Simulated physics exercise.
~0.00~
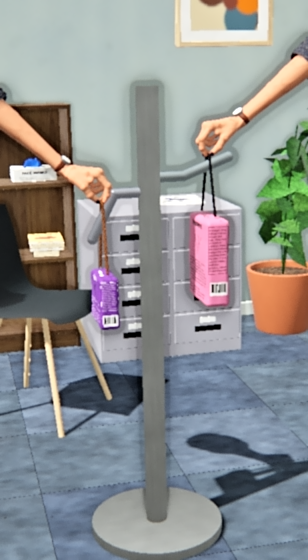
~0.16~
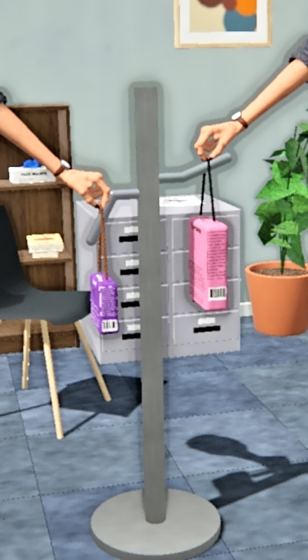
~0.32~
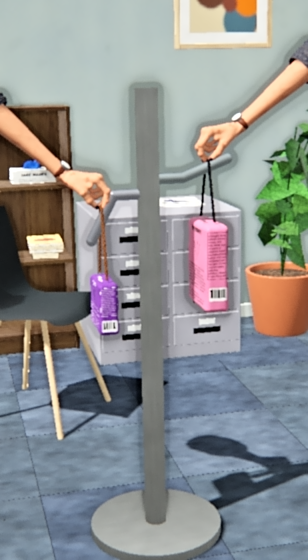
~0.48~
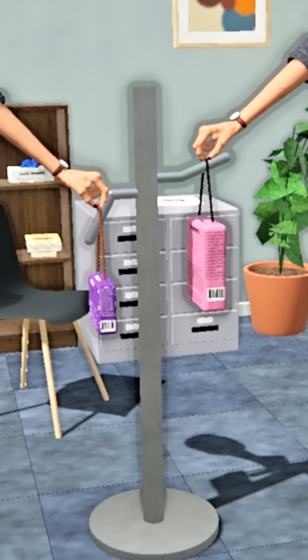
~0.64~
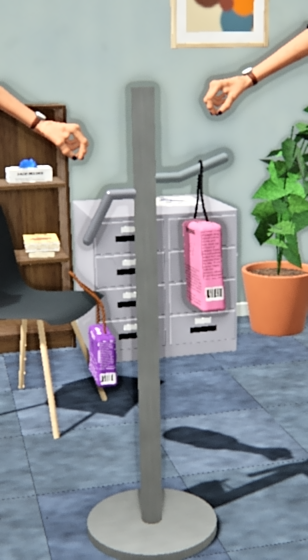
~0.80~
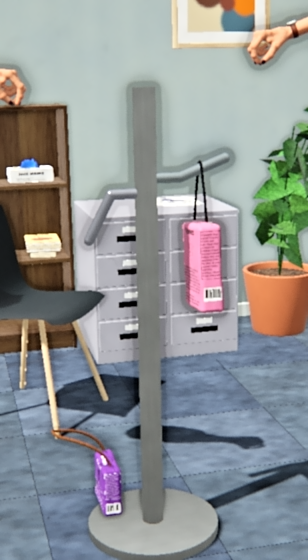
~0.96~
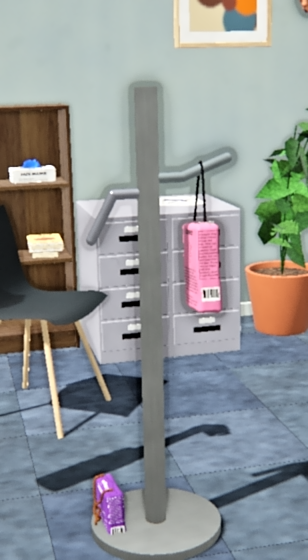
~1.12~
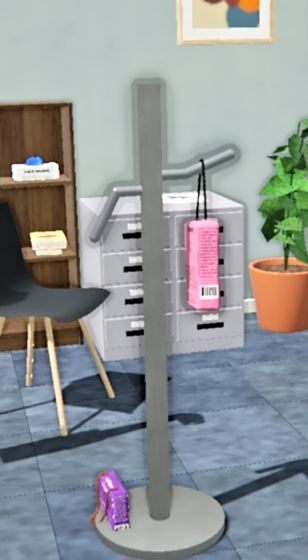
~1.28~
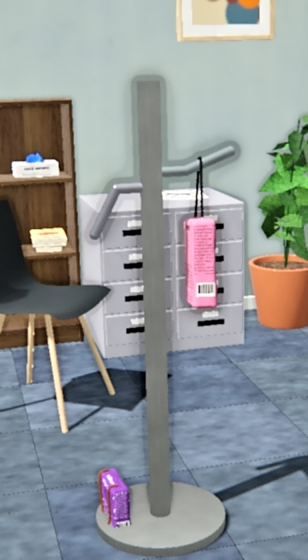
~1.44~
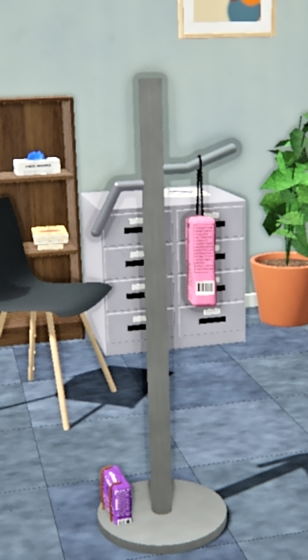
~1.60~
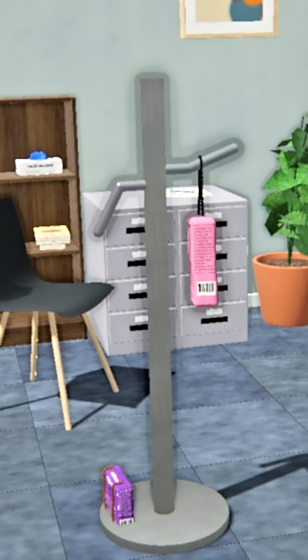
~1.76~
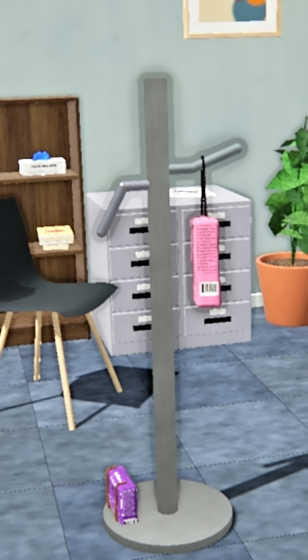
At first, two hands reach in from either side of a grey coat stand, the left one holding a small purple pouch by its loop and the right one holding a pink bag against the right peg. Both hands then let go and draw back out of view. The pink bag stays hanging by its dark loop, but the purple pouch drops past the left peg to the floor, its loop trailing above it. It comes to rest upright on the stand's round base, while the pink bag still hangs from the right peg.
